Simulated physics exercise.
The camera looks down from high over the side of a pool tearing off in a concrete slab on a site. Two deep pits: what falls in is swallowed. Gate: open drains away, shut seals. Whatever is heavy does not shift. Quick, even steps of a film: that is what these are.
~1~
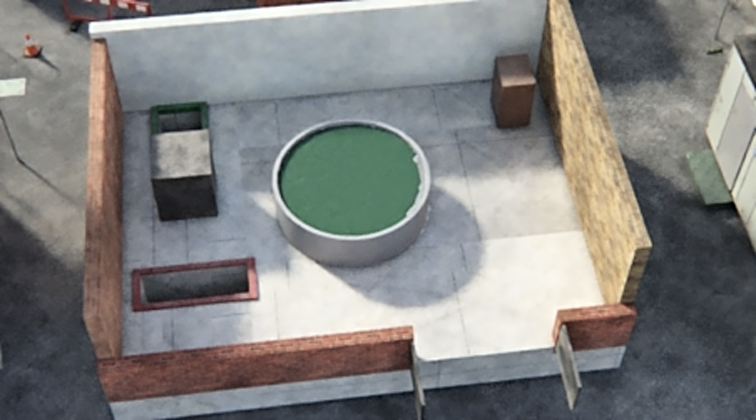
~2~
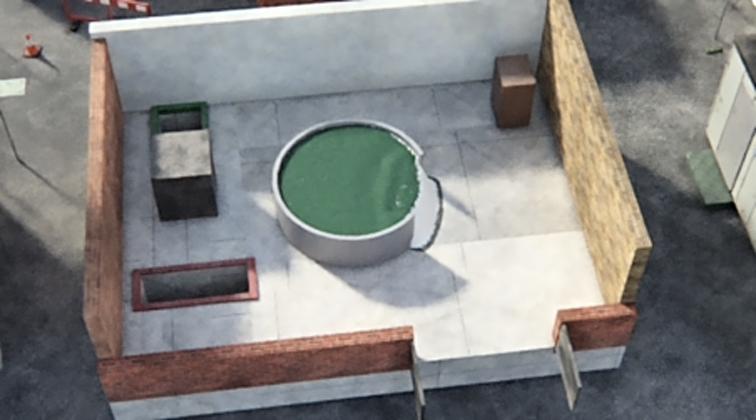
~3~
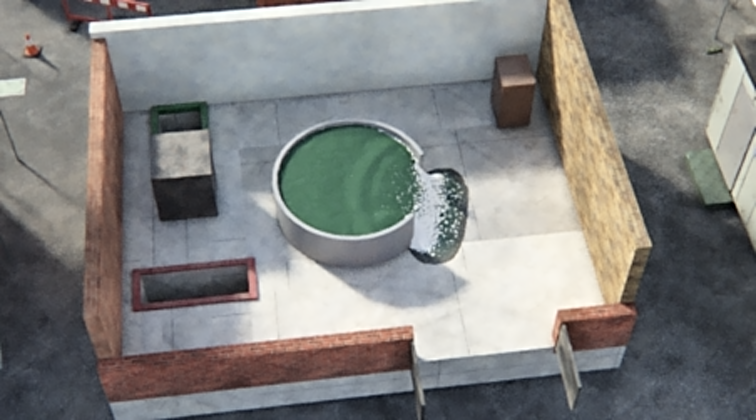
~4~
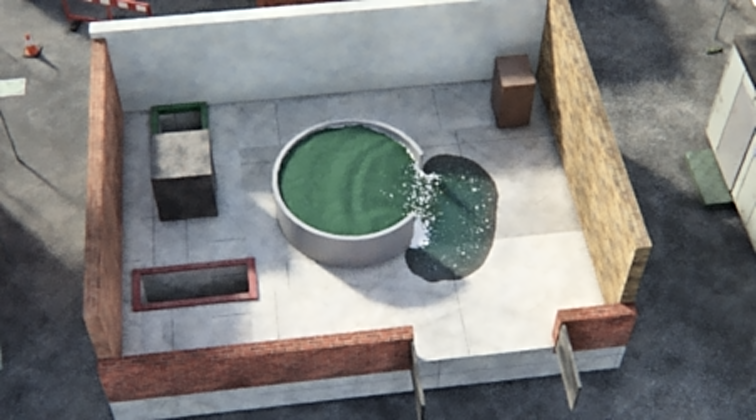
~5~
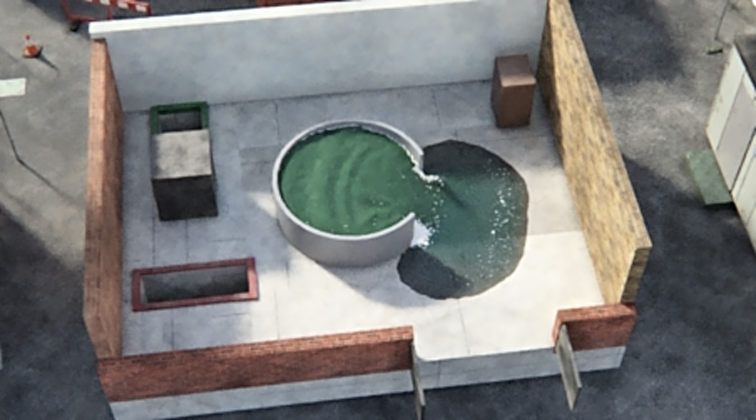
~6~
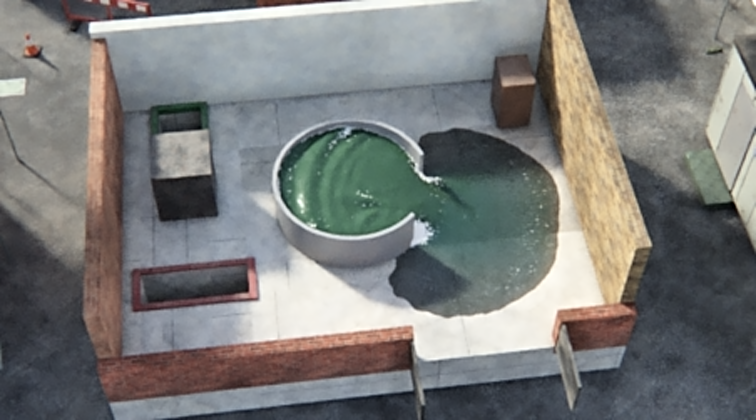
A walled concrete yard on a site is seen from high above by a camera that stays still. A round grey pool of green water stands in the middle, with a dark block, a green-rimmed pit and a red-rimmed pit at left and a brown box at upper right. The pool's right side tears open, and foaming water pours out, spreading rightward in a widening dark sheet while ripples cross the pool.
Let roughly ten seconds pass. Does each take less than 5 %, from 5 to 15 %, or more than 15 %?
It ends like this: The gate takes more than 15 %; the red pit takes less than 5 %; the green pit takes less than 5 %.
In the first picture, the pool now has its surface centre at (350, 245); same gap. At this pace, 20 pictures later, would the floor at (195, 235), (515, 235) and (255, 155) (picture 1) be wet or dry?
Location one: Bone dry; location two: Soaked; location three: Bone dry.
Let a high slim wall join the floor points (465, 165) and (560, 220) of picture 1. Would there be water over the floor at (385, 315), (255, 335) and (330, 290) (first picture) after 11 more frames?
Taken in turn, the three points are unsoaked, unsoaked and unsoaked.
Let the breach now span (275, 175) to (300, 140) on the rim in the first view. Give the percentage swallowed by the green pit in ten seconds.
Approximate share, green: 30 in a hundred.
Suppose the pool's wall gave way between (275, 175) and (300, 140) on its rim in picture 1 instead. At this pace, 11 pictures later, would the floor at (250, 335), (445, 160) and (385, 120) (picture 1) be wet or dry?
In the order asked: Out of reach, out of reach, out of reach.
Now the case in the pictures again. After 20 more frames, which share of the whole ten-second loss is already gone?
It works out at roughly 20 per cent.
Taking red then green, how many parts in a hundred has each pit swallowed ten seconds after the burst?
I reckon close to 0 % and close to 2 % respectively.
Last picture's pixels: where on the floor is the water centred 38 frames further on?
Somewhere near (428, 207).
A moment on, water covers 30 % of the floor; the gate 0 %, the red pit 0 %, the green pit 0 %.
Next, water covers 30 % of the floor; the gate 2 %, the red pit 0 %, the green pit 0 %.
Then, water covers 40 % of the floor; the gate 6 %, the red pit 0 %, the green pit 0 %.
Later, water covers 80 % of the floor; the gate 16 %, the red pit 0 %, the green pit 0 %.
In the end, water covers 95 % of the floor; the gate 25 %, the red pit 1 %, the green pit 1 %.
